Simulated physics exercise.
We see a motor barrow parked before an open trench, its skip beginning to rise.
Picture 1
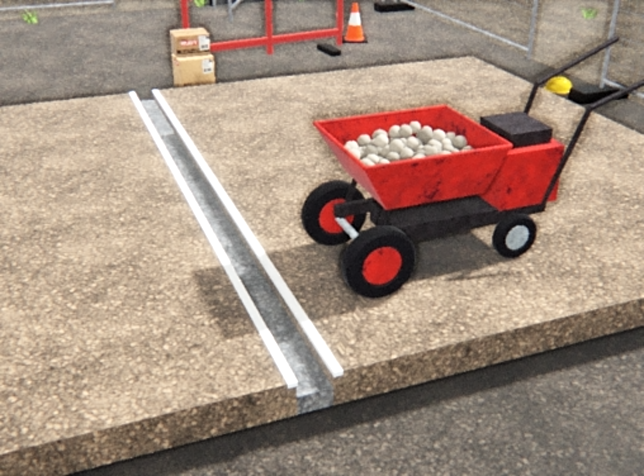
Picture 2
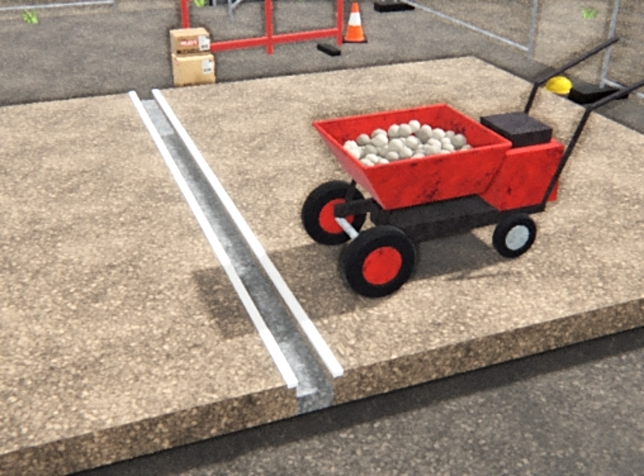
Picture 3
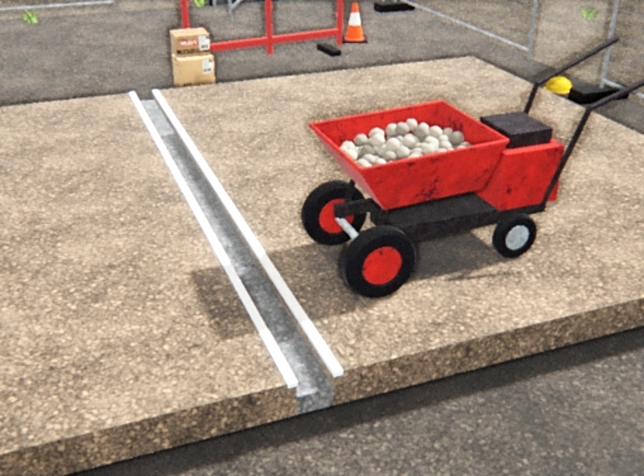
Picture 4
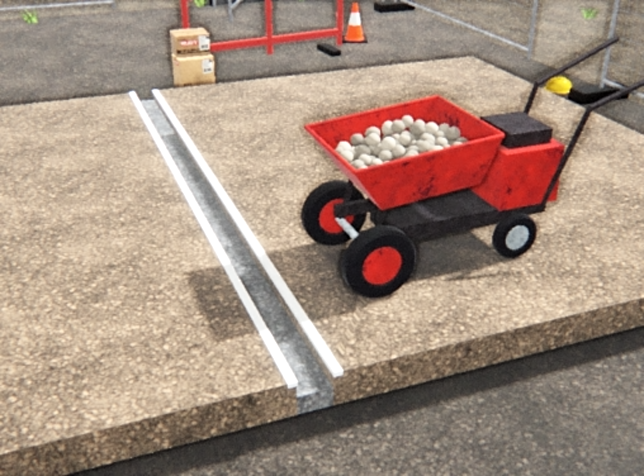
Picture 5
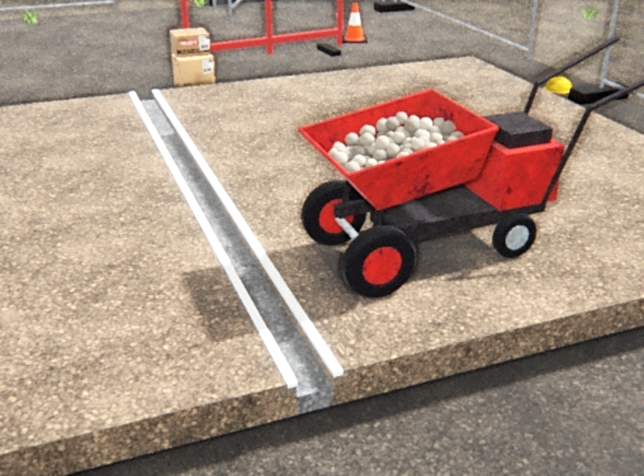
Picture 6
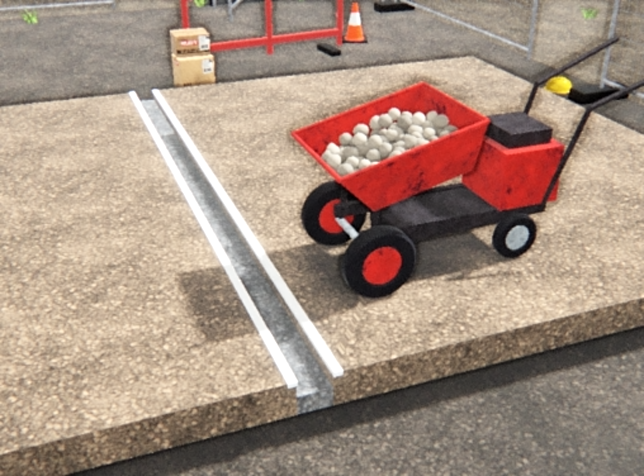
To begin with, a red motor barrow loaded with pale, rounded stones stands still on a rough slab, to the right of a narrow trench edged in white. Its skip then tilts gradually toward the left, the rear lifting slightly, while the wheels stay put and the stones remain heaped inside.
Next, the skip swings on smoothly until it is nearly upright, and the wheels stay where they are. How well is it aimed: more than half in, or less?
Between the edges lies less than half of the load.
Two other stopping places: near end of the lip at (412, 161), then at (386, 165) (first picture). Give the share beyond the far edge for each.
In turn 20 and 50 in a hundred.
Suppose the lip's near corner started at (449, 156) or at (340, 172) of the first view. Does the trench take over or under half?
In turn: The smaller part; not half.
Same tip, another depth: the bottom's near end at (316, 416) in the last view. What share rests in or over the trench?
It comes to 30 per cent or so.
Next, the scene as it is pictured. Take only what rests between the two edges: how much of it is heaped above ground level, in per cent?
About 40 per cent.
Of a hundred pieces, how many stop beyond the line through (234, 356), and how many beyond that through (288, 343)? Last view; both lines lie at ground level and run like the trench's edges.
Near 40 % and 80 %.
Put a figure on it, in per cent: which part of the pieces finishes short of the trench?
About 0 per cent.
Soon, skip tipped steeply; all in the skip.
A while on, skip tipped steeply; nearly all in the skip; a small part beyond it; a small part falling.
Towards the end, skip tipped right over; about a quarter in the skip; a small part in or heaped over the trench; about two thirds beyond it; a stray few falling.
Finally, skip tipped right over; about a quarter in or heaped over the trench; about two thirds beyond it.
